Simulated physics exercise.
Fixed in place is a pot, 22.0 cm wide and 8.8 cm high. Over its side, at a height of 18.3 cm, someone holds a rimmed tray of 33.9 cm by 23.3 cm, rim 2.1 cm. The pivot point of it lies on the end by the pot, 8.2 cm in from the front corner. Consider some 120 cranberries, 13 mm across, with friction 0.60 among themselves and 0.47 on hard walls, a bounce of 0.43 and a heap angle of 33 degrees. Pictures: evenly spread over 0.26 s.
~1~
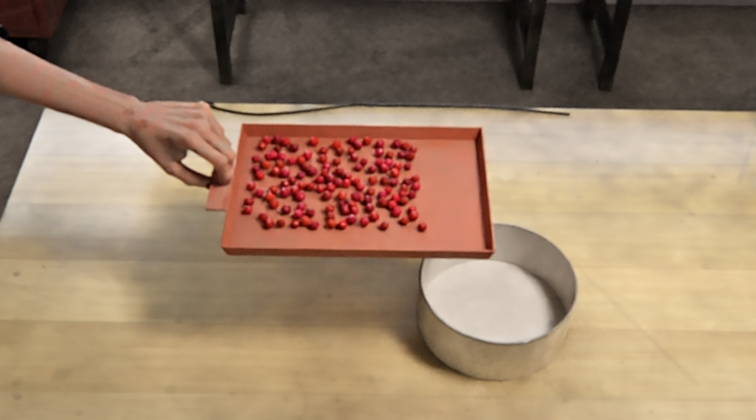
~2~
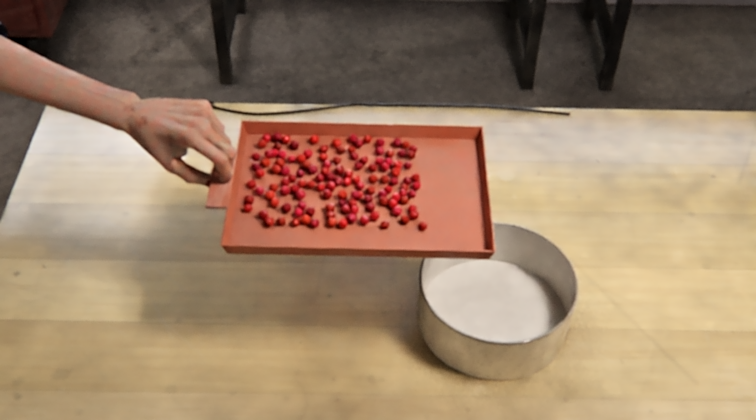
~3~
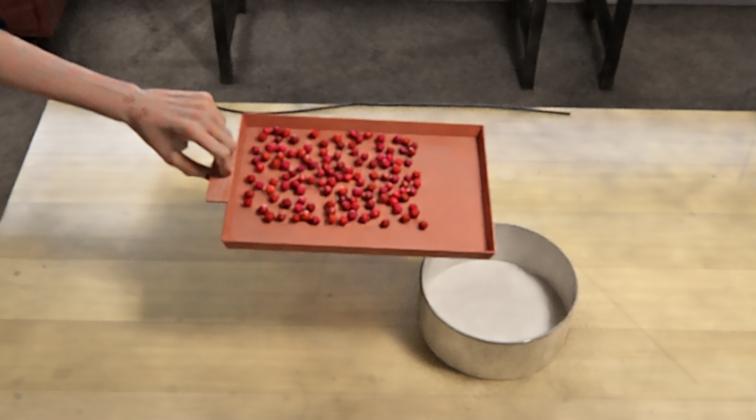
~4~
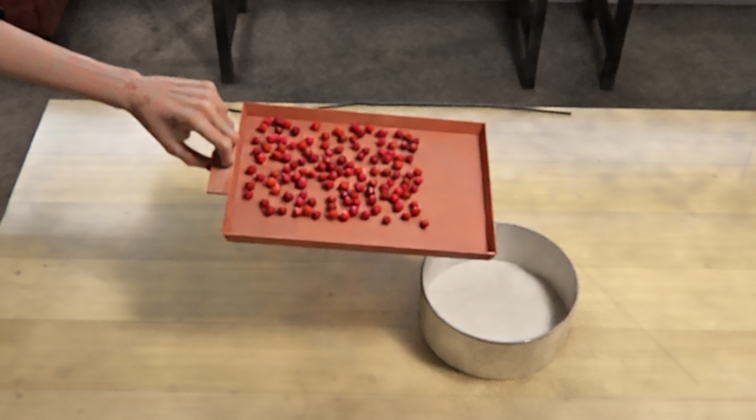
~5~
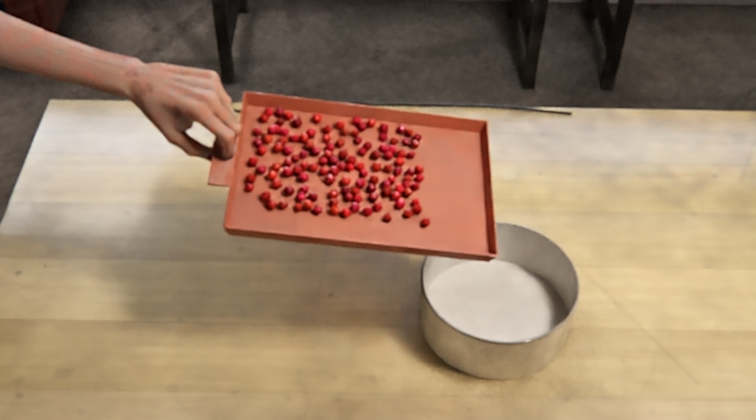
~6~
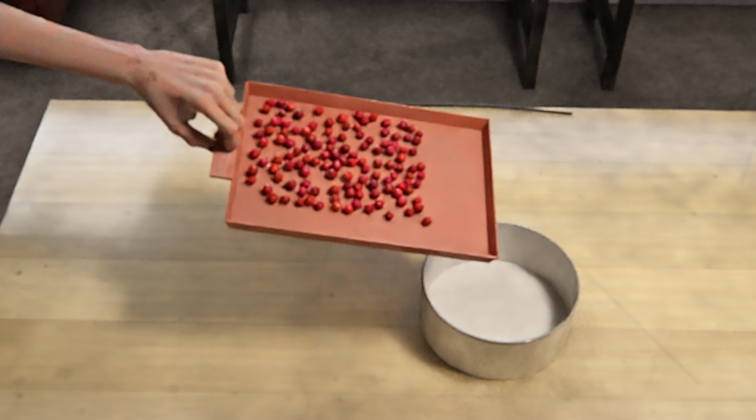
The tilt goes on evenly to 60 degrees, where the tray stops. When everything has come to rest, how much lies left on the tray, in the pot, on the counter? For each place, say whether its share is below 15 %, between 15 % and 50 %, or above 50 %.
Outcome: Left on the tray: Will probably see over half the pieces; pot: Will probably see a middling number; counter: Will probably see a small number.
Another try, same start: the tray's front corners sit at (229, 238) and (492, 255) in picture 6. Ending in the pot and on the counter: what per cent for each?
Pot 5; counter 0.
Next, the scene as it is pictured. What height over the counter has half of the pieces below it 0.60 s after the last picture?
Roughly 22 cm above the counter.
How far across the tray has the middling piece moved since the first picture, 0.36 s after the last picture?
Roughly 9 cm.
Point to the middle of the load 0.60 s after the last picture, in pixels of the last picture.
Expected load position: Near (468, 223).
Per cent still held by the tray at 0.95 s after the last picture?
75%, roughly.
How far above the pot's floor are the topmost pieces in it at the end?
Top level: Approx. 1.5 cm.
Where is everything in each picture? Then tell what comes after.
In the first picture, tray tilt 0 degrees, front corners at (226, 244) and (490, 248); middle of the pieces at (338, 183); pot at (498, 279).
In the second picture, tray tilt 1 degrees, front corners at (226, 242) and (490, 248); middle of the pieces at (338, 181).
In the third picture, tray tilt 3 degrees, front corners at (226, 237) and (491, 249); middle of the pieces at (339, 177).
In the fourth picture, tray tilt 6 degrees, front corners at (228, 230) and (492, 250), lowest corner right front; middle of the pieces at (340, 172).
In the fifth picture, tray tilt 9 degrees, front corners at (229, 224) and (493, 252), lowest corner right front; middle of the pieces at (341, 166).
In the sixth picture, tray tilt 13 degrees, front corners at (231, 218) and (494, 254), lowest corner right front; middle of the pieces at (343, 161); pot at (501, 279).
Then, 0.36 s after the last picture, tilt 36 degrees; the tray holds 100 %, the pot 0 %.
Then, 0.60 s after the last picture, tilt 51 degrees; the tray holds 100 %, the pot 0 %.
Then, 0.95 s after the last picture, tilt 60 degrees; the tray holds 75 %, the pot 20 %.
In the end, tray 70 %, pot 30 %, counter 0 %.
